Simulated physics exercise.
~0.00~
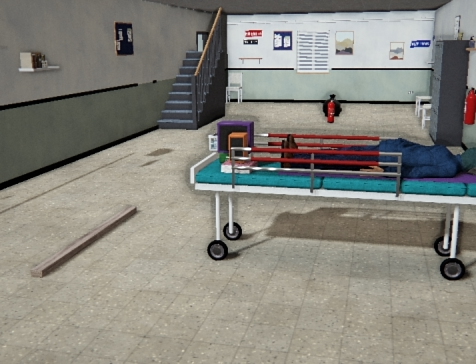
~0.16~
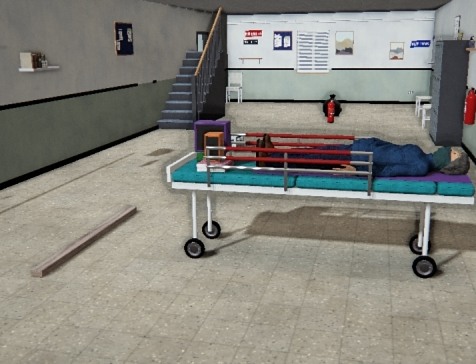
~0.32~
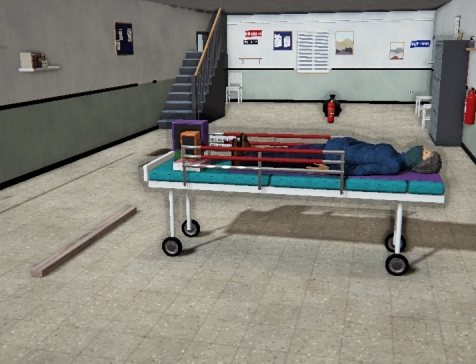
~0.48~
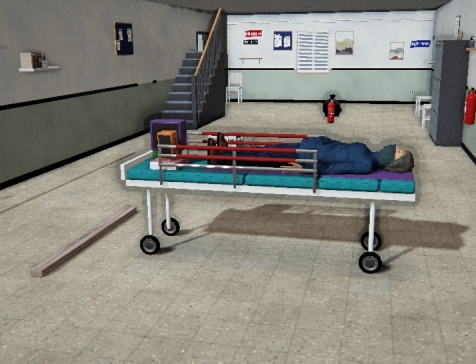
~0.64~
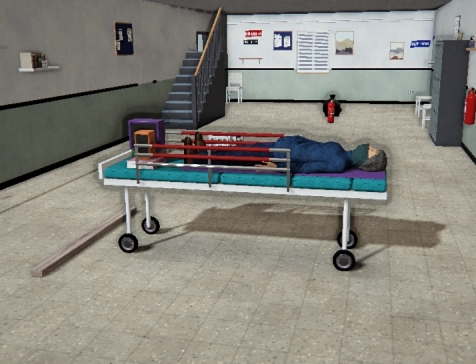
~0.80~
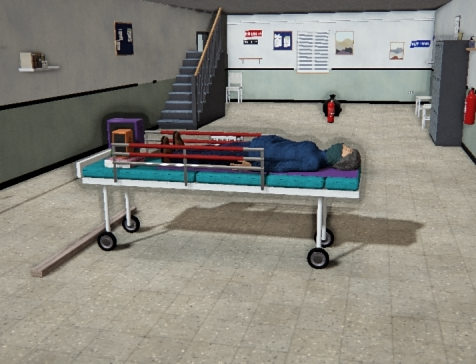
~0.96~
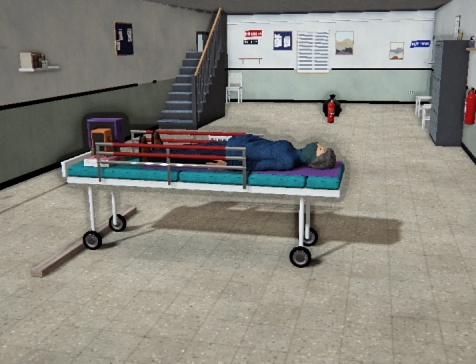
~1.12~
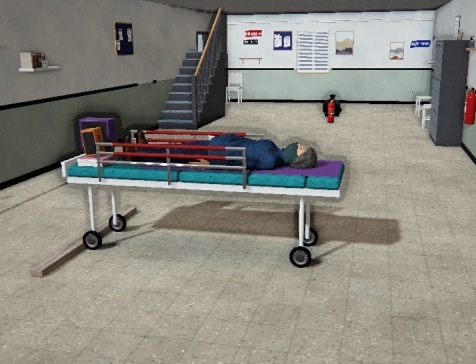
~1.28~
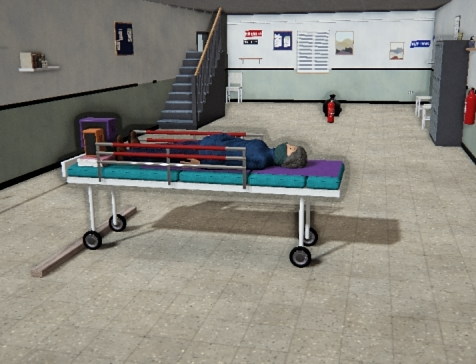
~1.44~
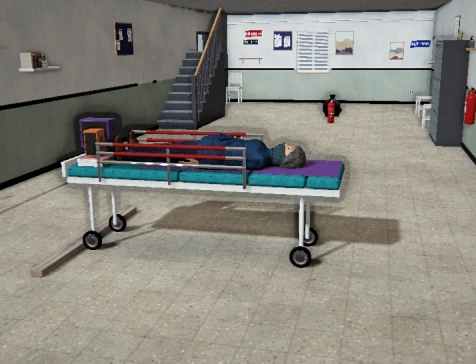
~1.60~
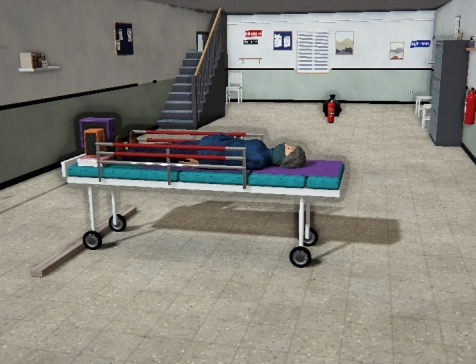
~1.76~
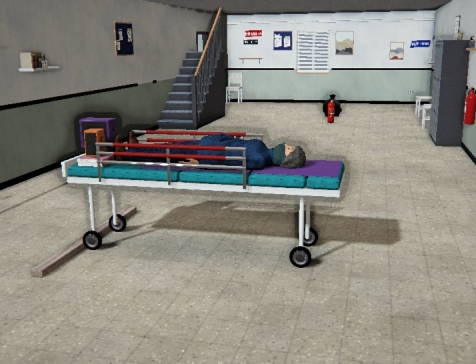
A white hospital trolley with teal padding rolls left across a tiled room, carrying a person in blue who lies with their head to the right. An orange pump, a purple monitor and other small items sit loose at the foot end. The trolley keeps rolling until its left wheels come up to a low sill on the floor, where it stops without tipping. The person then slides a little further left along the padding, uncovering more of the purple patch at the head end. Everything settles, with the person still aboard and the pump and monitor standing at the foot.
